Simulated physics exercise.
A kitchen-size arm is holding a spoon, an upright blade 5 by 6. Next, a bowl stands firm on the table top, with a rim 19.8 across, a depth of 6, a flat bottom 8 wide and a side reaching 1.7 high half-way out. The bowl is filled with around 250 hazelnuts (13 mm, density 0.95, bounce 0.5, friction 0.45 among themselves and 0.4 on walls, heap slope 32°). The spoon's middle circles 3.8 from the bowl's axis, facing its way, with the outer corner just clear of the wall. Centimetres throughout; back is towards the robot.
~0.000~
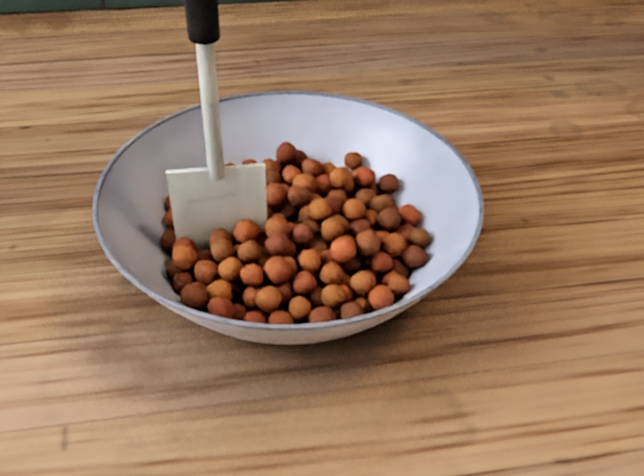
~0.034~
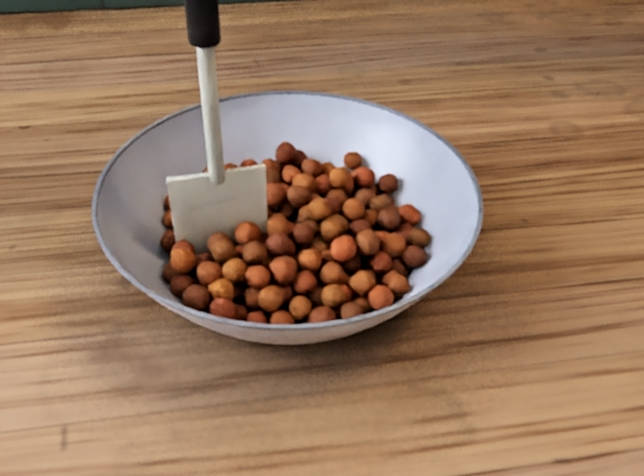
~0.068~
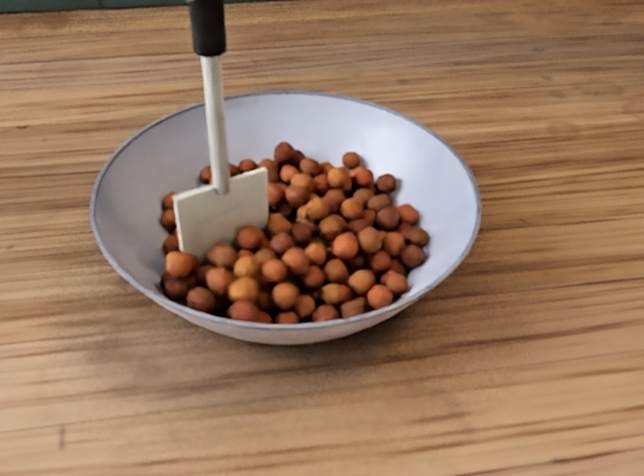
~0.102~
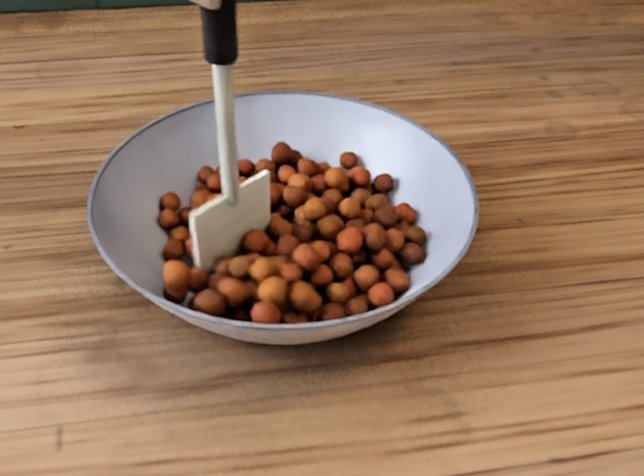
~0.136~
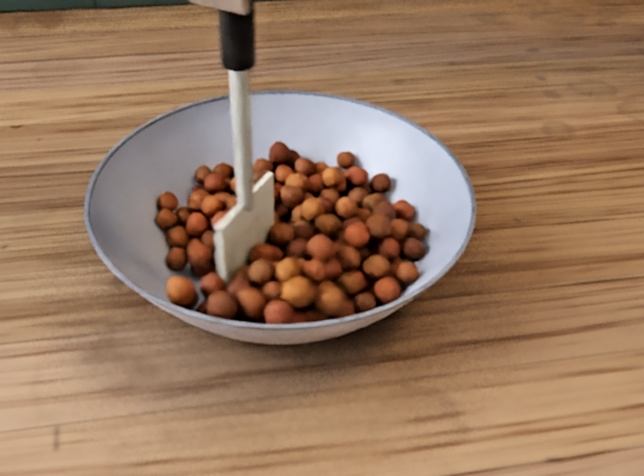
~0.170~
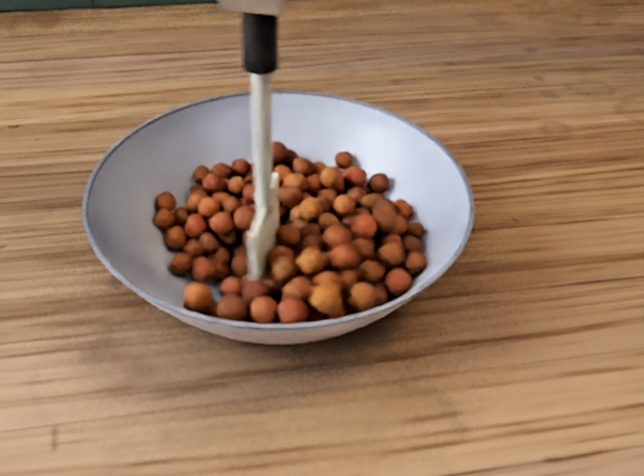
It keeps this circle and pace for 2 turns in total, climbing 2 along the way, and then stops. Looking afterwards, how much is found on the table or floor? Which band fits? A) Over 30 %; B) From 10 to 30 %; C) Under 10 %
Answer: C.
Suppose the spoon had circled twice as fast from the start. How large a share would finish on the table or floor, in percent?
About 35 percent, I'd say.
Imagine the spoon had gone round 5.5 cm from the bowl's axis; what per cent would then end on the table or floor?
It would be close to 5 per cent then.
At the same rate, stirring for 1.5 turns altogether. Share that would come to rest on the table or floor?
I'd expect some 5 per cent.
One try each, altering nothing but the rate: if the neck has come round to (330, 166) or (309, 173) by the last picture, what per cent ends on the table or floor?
Near 25 per cent for the first, near 20 per cent for the second.
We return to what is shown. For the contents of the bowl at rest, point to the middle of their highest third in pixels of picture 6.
In the final view it lies around (222, 235).
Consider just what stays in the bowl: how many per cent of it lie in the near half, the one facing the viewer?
Roughly 50 percent of it.
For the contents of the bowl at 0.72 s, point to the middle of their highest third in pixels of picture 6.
The top third is centred near (174, 200) in the last picture.
After 0.72 s, 326° round, highest piece 8 above the table; 240 in the bowl, 10 on the table or floor, 2 in flight or on the tool.
After 1.26 s, 223° round, highest piece 6 above the table; 238 in the bowl, 14 on the table or floor.
After 1.74 s, 0° round, highest piece 6 above the table; 238 in the bowl, 14 on the table or floor.
After 2.44 s, 0° round, highest piece 6 above the table; 238 in the bowl, 14 on the table or floor.
In the end, 238 in the bowl, 14 on the table or floor. That is 6 % on the table or floor.
